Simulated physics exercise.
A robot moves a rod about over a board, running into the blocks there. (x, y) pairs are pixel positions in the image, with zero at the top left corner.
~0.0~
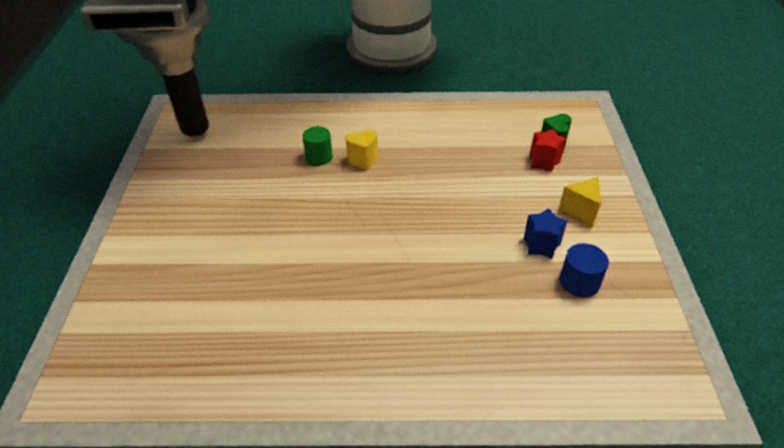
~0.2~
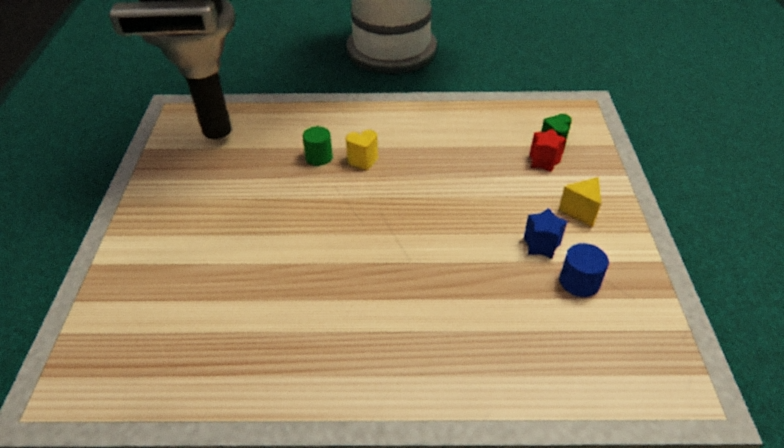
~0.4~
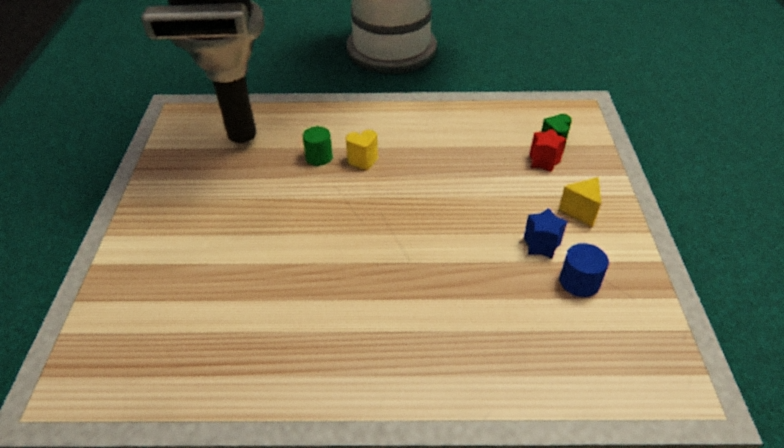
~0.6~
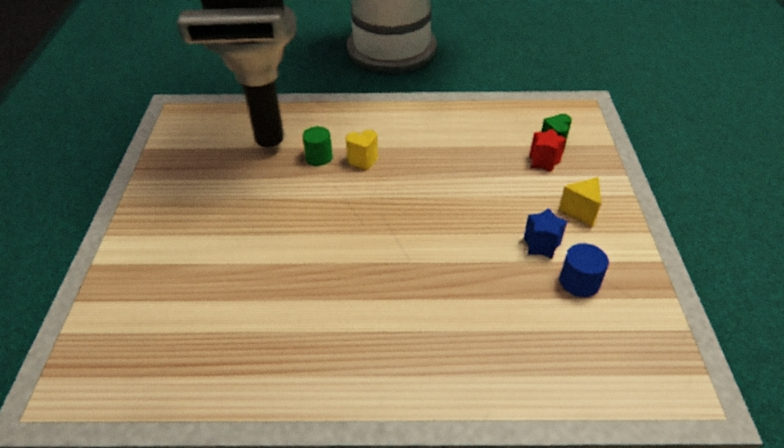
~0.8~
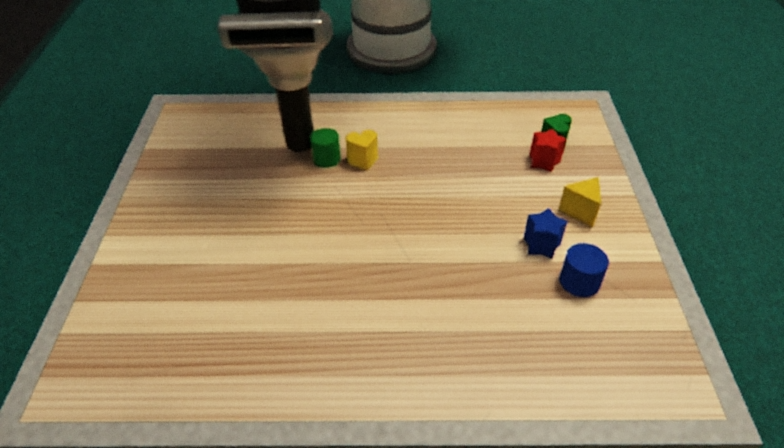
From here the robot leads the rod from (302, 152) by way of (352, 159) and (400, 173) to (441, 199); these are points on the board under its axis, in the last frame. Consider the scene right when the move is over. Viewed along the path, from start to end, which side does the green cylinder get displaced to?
Gets pushed right.
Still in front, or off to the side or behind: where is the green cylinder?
I expect it to be beside or behind the rod.
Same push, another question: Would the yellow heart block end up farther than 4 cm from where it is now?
Yes - that is the case.
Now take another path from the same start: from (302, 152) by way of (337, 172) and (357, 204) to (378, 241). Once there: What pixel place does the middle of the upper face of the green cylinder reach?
It ends at (376, 159).
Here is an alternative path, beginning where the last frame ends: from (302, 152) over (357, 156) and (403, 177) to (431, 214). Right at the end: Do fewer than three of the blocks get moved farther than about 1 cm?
My answer is yes.
What follows on the original path. One third of the way, rod at (352, 150); green cylinder at (367, 151); yellow heart block at (389, 143), turned 105° anticlockwise.
Two thirds of the way, rod at (400, 165); green cylinder at (390, 169); yellow heart block at (432, 154).
At the end, rod at (442, 190); green cylinder at (393, 173); yellow heart block at (468, 163), turned 215° anticlockwise.
